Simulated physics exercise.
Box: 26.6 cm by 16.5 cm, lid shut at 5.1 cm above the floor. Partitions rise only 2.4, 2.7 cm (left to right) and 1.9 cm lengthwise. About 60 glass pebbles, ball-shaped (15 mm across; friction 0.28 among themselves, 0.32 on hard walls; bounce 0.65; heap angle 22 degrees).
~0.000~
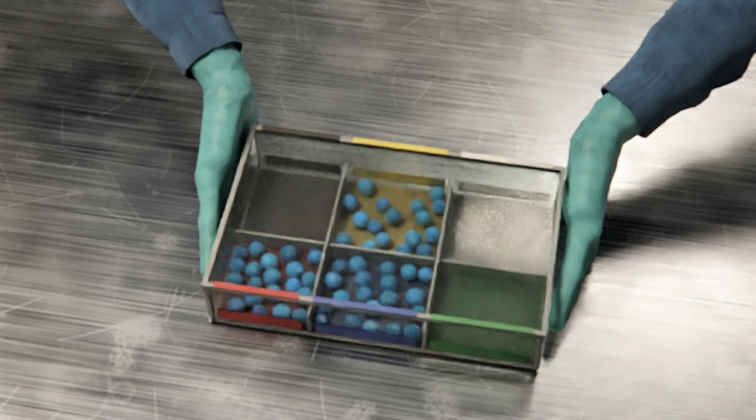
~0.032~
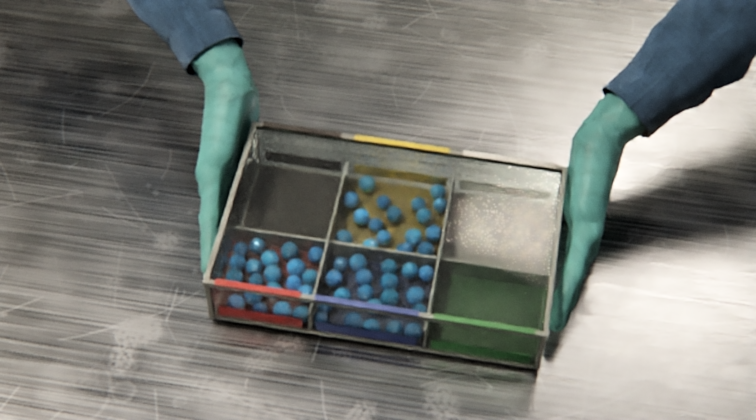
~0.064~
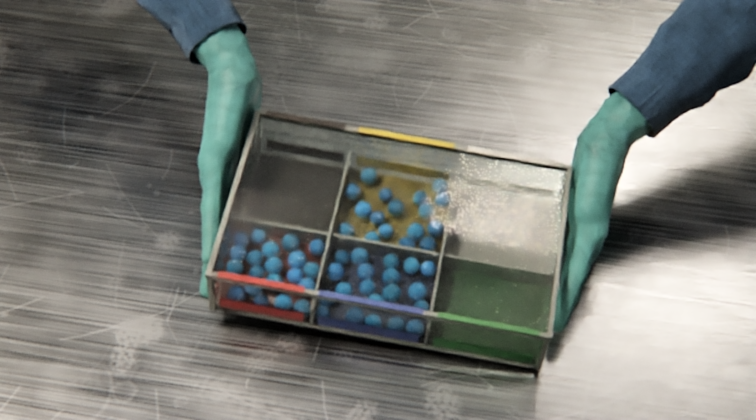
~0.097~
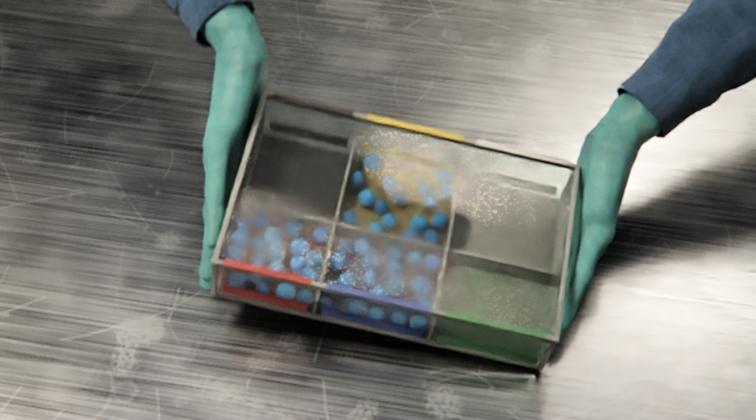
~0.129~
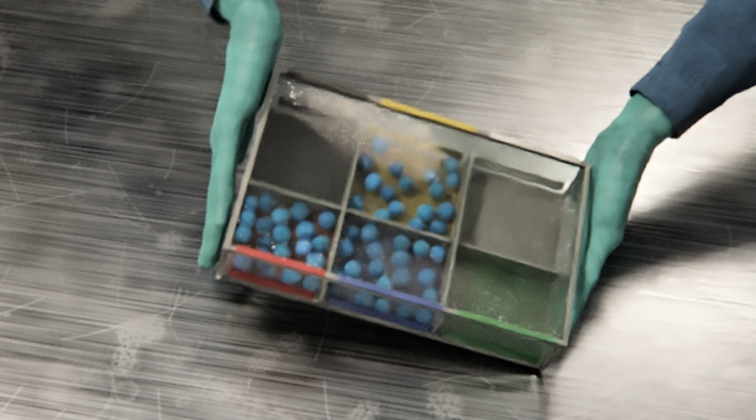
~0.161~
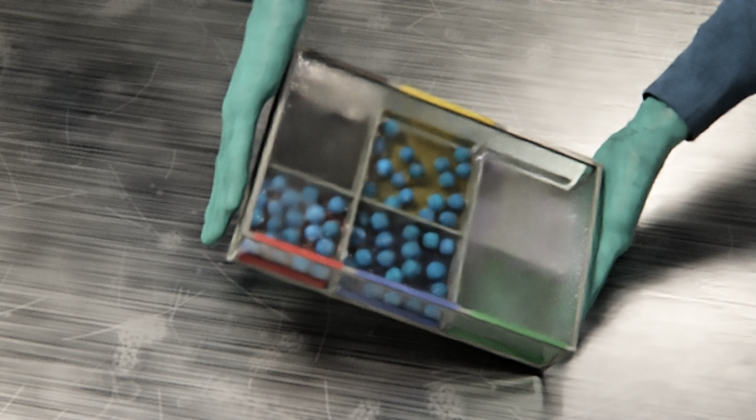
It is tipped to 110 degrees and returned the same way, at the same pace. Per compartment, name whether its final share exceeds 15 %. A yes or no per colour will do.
Red compartment: No. Blue compartment: Yes. Green compartment: Yes. Yellow compartment: No. White compartment: No. Black compartment: No.
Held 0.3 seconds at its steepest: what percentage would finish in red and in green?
Final amounts, red 0% and green 75%.
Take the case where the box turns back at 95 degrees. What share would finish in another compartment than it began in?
Estimate: Around 75 %.
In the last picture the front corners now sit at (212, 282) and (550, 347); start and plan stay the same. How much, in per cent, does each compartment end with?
It comes out as red at 25 percent, blue at 50 percent, green at 25 percent, yellow at 0 percent, white at 0 percent and black at 0 percent.
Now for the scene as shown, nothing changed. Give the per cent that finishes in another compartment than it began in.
85 percent.
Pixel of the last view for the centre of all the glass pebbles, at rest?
Close to pixel (468, 309).
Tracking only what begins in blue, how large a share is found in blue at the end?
Around 40 percent stays put.
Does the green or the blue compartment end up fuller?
More settles in the green compartment.
Then, at 0.62 s, tilt 109 degrees; red 25 %, blue 40 %, green 10 %, yellow 15 %, white 10 %.
After 0.92 s, tilt 45 degrees; red 5 %, blue 30 %, green 55 %, white 5 %.
After 1.32 s, tilt 0 degrees; red 5 %, blue 35 %, green 55 %, white 5 %.
At rest (2.0 s), red 5 %, blue 35 %, green 55 %, yellow 0 %, white 5 %, black 0 %.
